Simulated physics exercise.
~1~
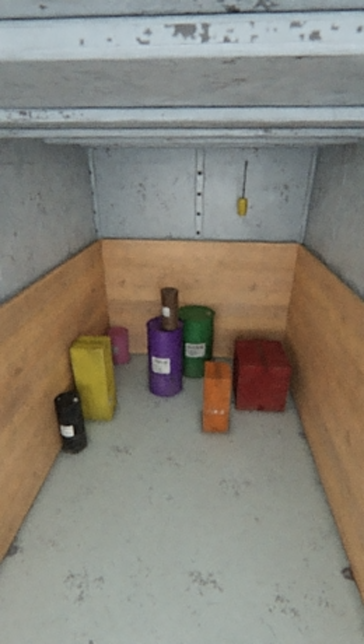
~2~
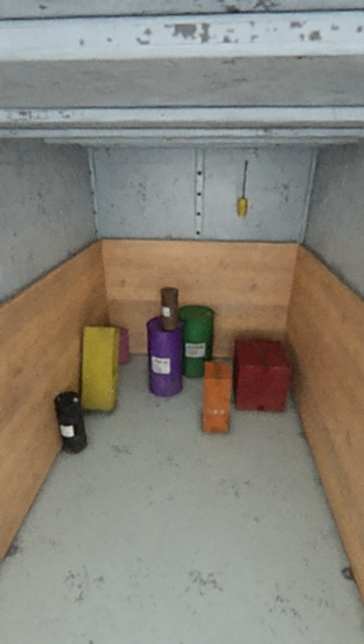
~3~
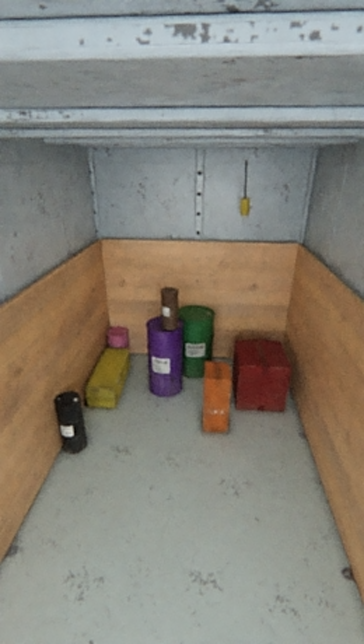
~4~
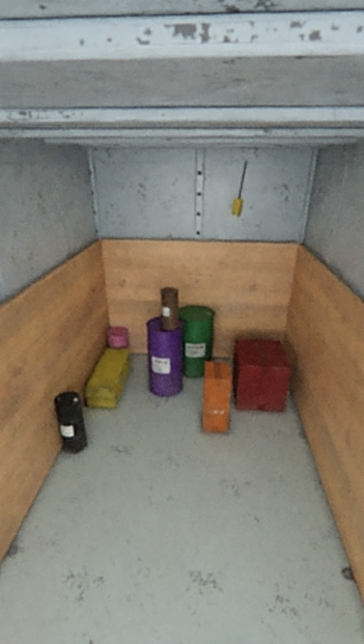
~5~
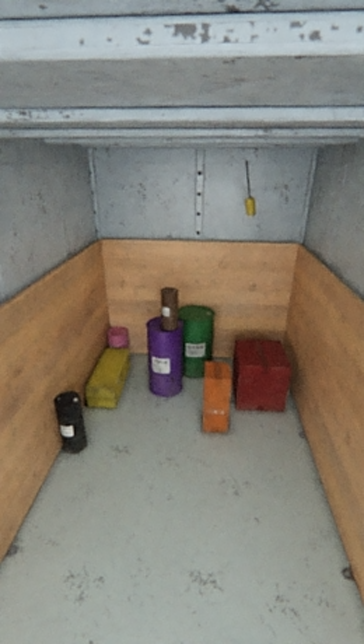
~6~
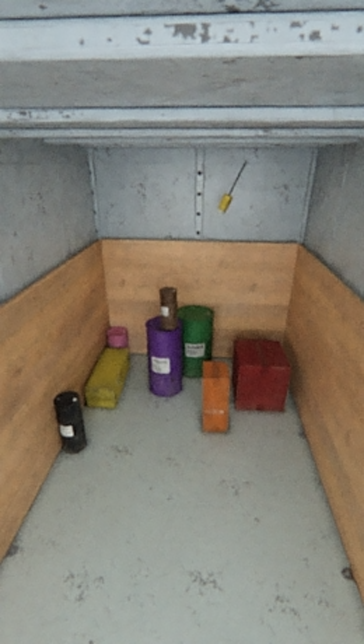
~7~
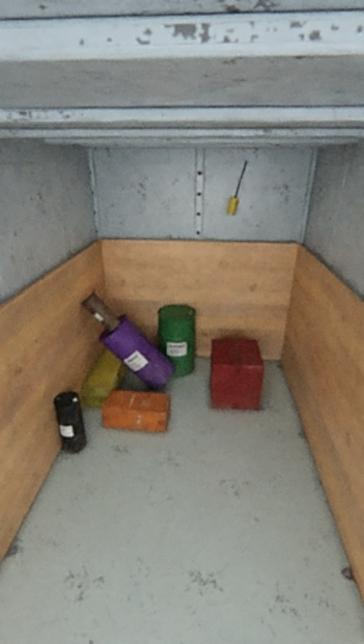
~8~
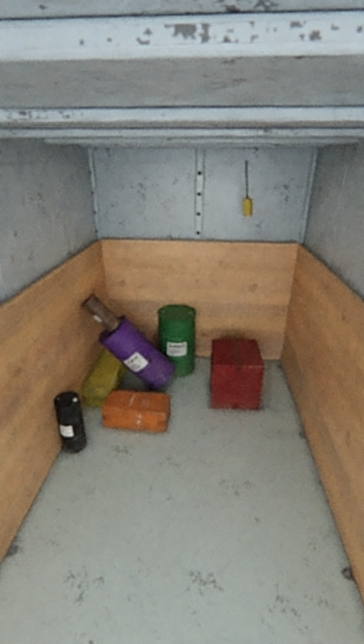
Purple drum toppling left with the brown canister and orange box after the yellow box falls, ending leaning in a van bay.
